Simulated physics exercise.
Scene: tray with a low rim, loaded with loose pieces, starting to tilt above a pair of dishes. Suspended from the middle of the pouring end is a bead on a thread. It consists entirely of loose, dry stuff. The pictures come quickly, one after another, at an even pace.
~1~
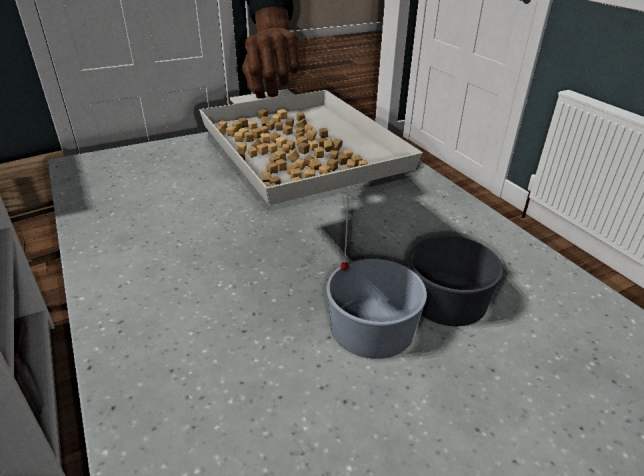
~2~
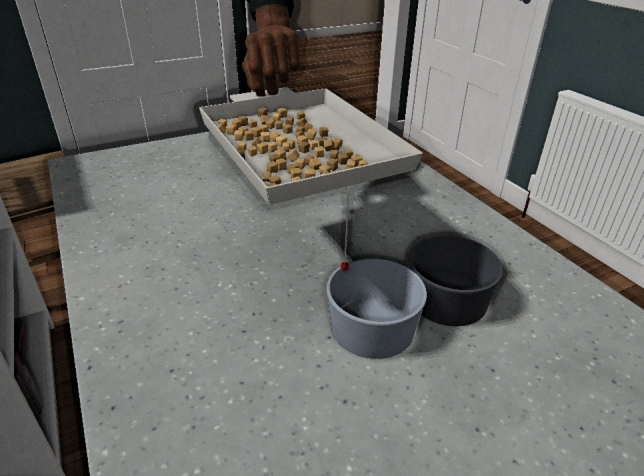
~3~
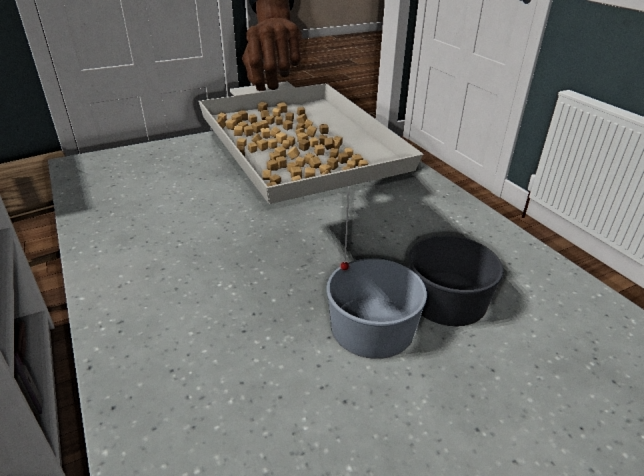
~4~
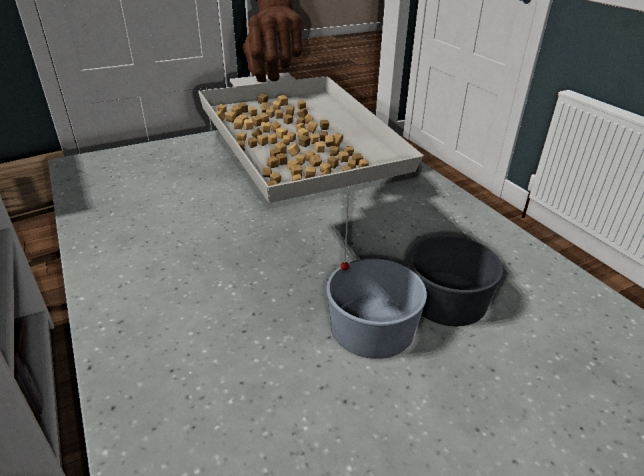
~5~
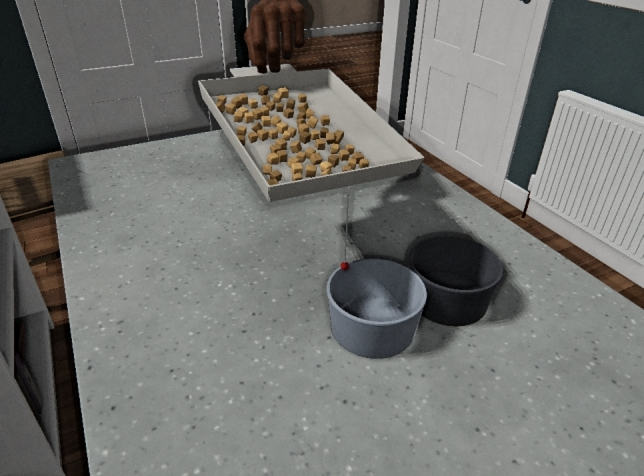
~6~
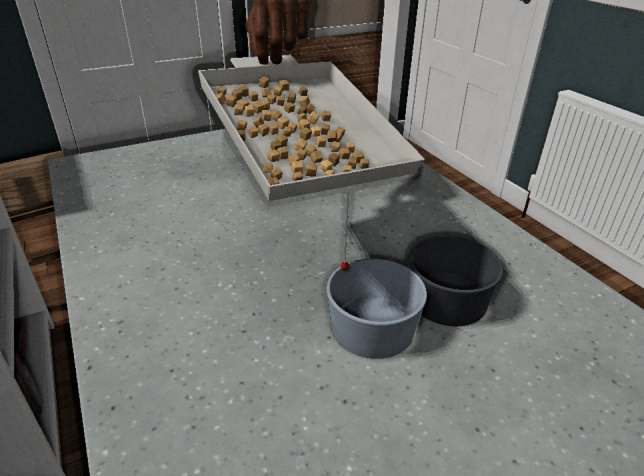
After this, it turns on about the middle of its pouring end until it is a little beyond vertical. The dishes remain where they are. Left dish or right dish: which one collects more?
The left one.
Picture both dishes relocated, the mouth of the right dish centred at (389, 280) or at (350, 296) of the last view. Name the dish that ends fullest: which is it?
The dish to the right at the first, the dish to the right at the second.
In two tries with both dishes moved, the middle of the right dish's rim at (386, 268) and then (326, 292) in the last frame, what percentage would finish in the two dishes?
Close to 40 in a hundred, followed by close to 10 in a hundred.
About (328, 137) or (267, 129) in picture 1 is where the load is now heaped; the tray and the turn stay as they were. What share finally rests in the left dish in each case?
Around 50 then around 60 per cent.
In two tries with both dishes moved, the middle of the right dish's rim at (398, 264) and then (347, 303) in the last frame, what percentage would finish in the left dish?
First position: Some 0 %; second position: Some 0 %.
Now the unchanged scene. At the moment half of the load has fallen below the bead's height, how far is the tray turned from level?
Roughly 110 degrees from level.
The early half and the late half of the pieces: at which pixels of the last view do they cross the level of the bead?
(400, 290), then (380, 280).
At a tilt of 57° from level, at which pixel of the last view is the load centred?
Somewhere near pixel (355, 157).
Just after the last frame, tray tipped steeply; every one on the tray.
A moment on, tray tipped right over; almost all on the tray; just a few in the left dish.
Further on, tray tipped past a quarter turn; roughly two thirds in the left dish; about a tenth in the right dish; roughly a quarter outside both.
When it is over, tray tipped past a quarter turn; roughly two thirds in the left dish; about a tenth in the right dish; roughly a quarter outside both.
